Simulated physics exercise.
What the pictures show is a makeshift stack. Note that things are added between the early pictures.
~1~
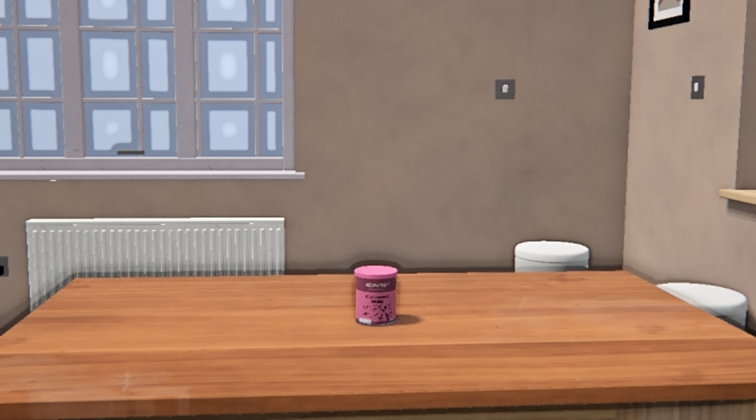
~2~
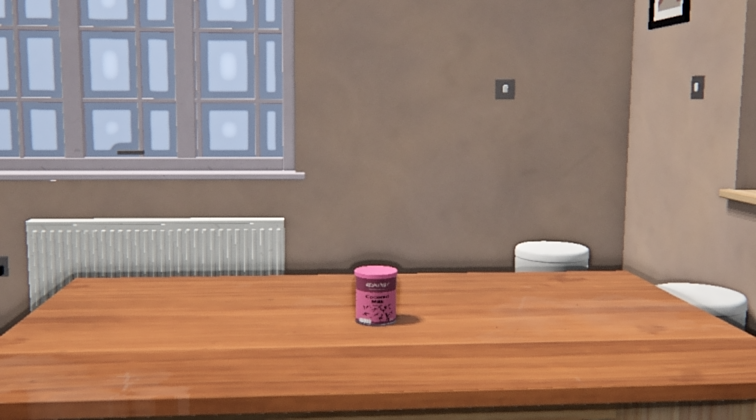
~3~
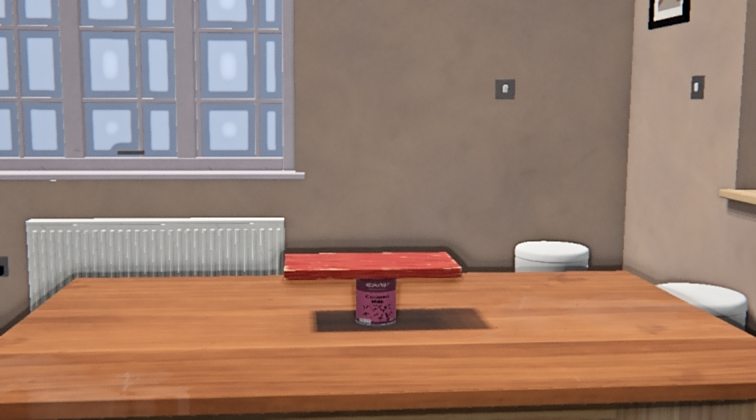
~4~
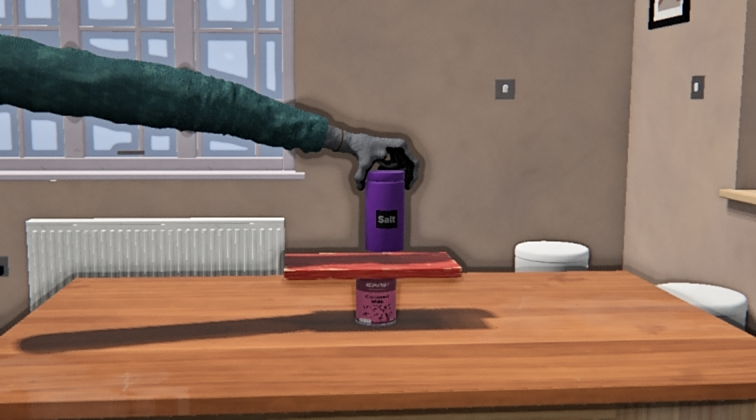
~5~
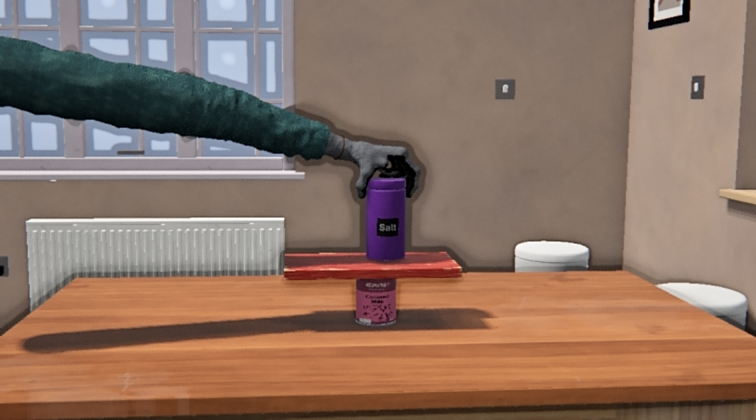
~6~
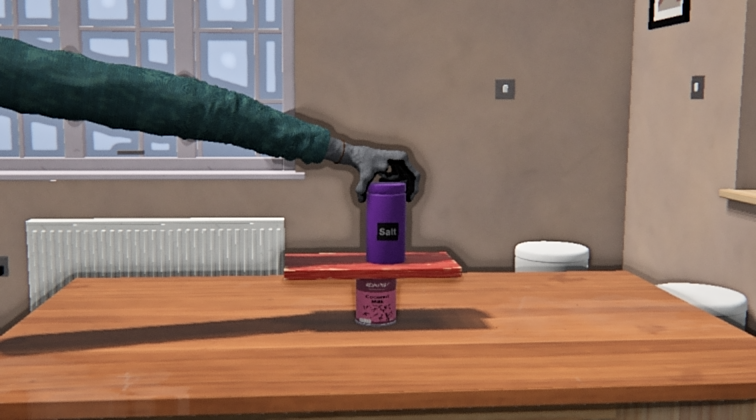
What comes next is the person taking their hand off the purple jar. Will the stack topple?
No, it stays put.
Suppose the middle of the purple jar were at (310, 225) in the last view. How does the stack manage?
Outcome: Collapse.
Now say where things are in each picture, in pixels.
In the first frame, the last thing is not in view yet; pink tin (376, 296).
In the second frame, the last thing is not in view yet; pink tin (376, 296).
In the third frame, the last thing is not in view yet; pink tin (376, 296).
The fourth frame shows coming down; purple jar (385, 210); pink tin (376, 296).
The fifth frame shows coming down; purple jar (386, 218); pink tin (376, 296).
The sixth frame shows set down, still held; purple jar (386, 223); pink tin (376, 296).
Then, 0.30 s after the last picture, nothing has stirred.
Then, 0.70 s after the last picture, purple jar resting near (386, 223).
At rest, all 3 in place. Seen from the same camera at the end, purple jar near (386, 223). The stack keeps its balance.
